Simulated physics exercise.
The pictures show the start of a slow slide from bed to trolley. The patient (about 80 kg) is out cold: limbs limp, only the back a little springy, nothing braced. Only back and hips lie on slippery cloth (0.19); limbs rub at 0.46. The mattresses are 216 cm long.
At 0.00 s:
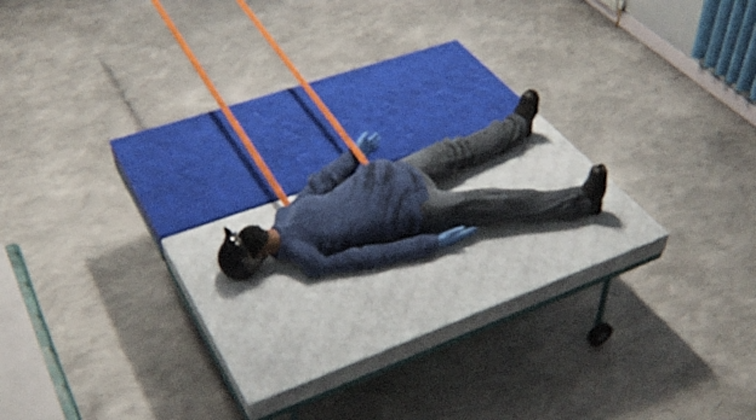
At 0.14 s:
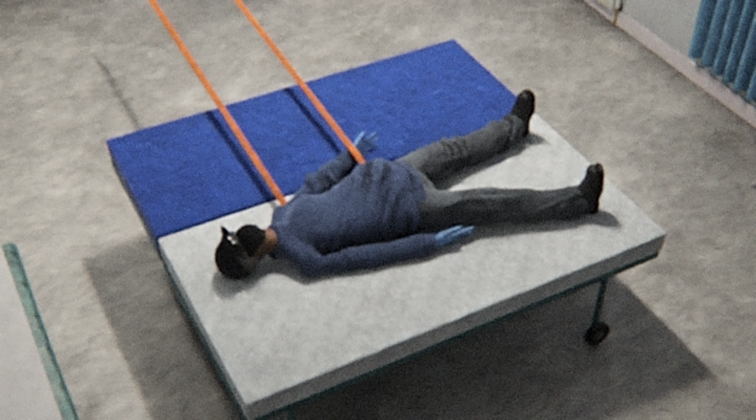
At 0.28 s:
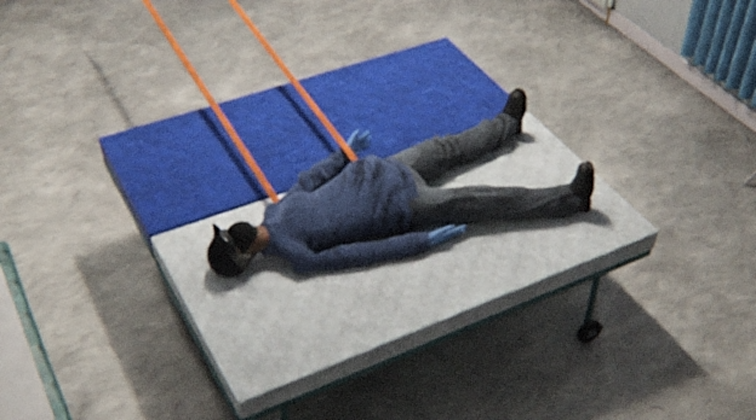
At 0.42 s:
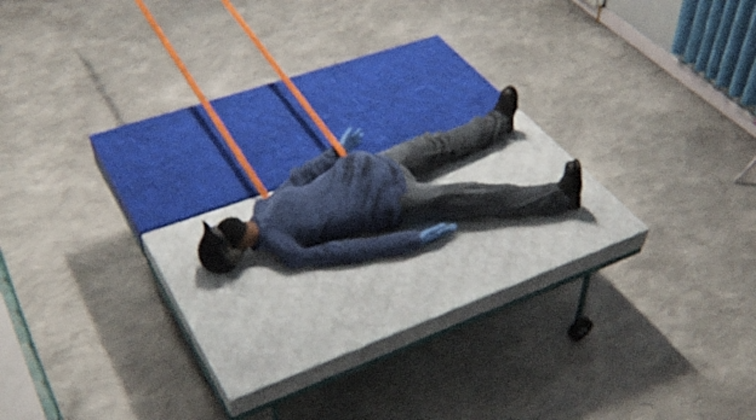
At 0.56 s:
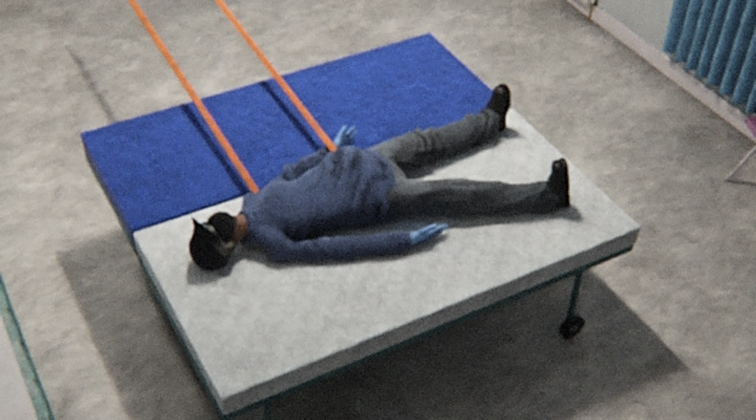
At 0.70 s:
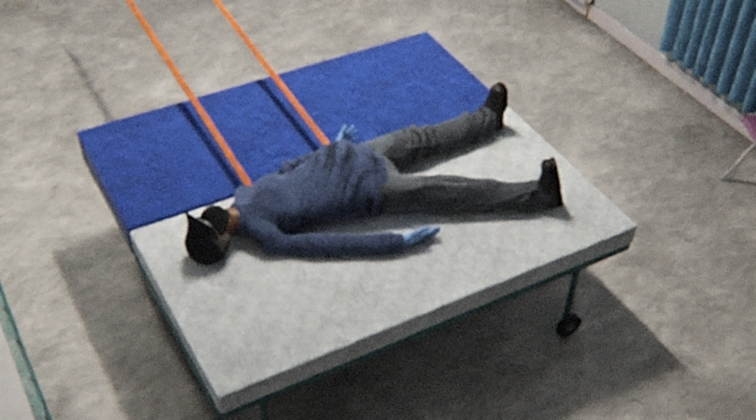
Person in blue top and dark trousers lying on pale mattress beside blue one, barely shifting as two orange straps stretch away.
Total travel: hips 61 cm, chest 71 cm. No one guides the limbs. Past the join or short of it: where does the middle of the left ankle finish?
The left ankle stops short of the join.
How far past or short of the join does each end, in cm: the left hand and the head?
Left hand 36 past, head 32 past.
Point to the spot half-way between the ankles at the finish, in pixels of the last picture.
At about (465, 155).
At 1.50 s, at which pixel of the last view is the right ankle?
At about (493, 193).
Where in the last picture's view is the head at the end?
Near (153, 162).
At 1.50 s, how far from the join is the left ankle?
About 12 cm short of it.
After 1.00 s the left ankle is 14 cm short of the join, near (485, 122) in the last picture's view.
After 1.50 s the left ankle is 12 cm short of the join, near (474, 124) in the last picture's view; the right hand 59 cm short of the join.
After 2.00 s the left ankle is 9 cm short of the join, near (463, 124) in the last picture's view; the right hand 47 cm short of the join.
When all is still (2.9 s), head crosses the join; left hand crosses the join; right hand stops short of the join; left ankle stops short of the join; right ankle stops short of the join; right knee stops short of the join.
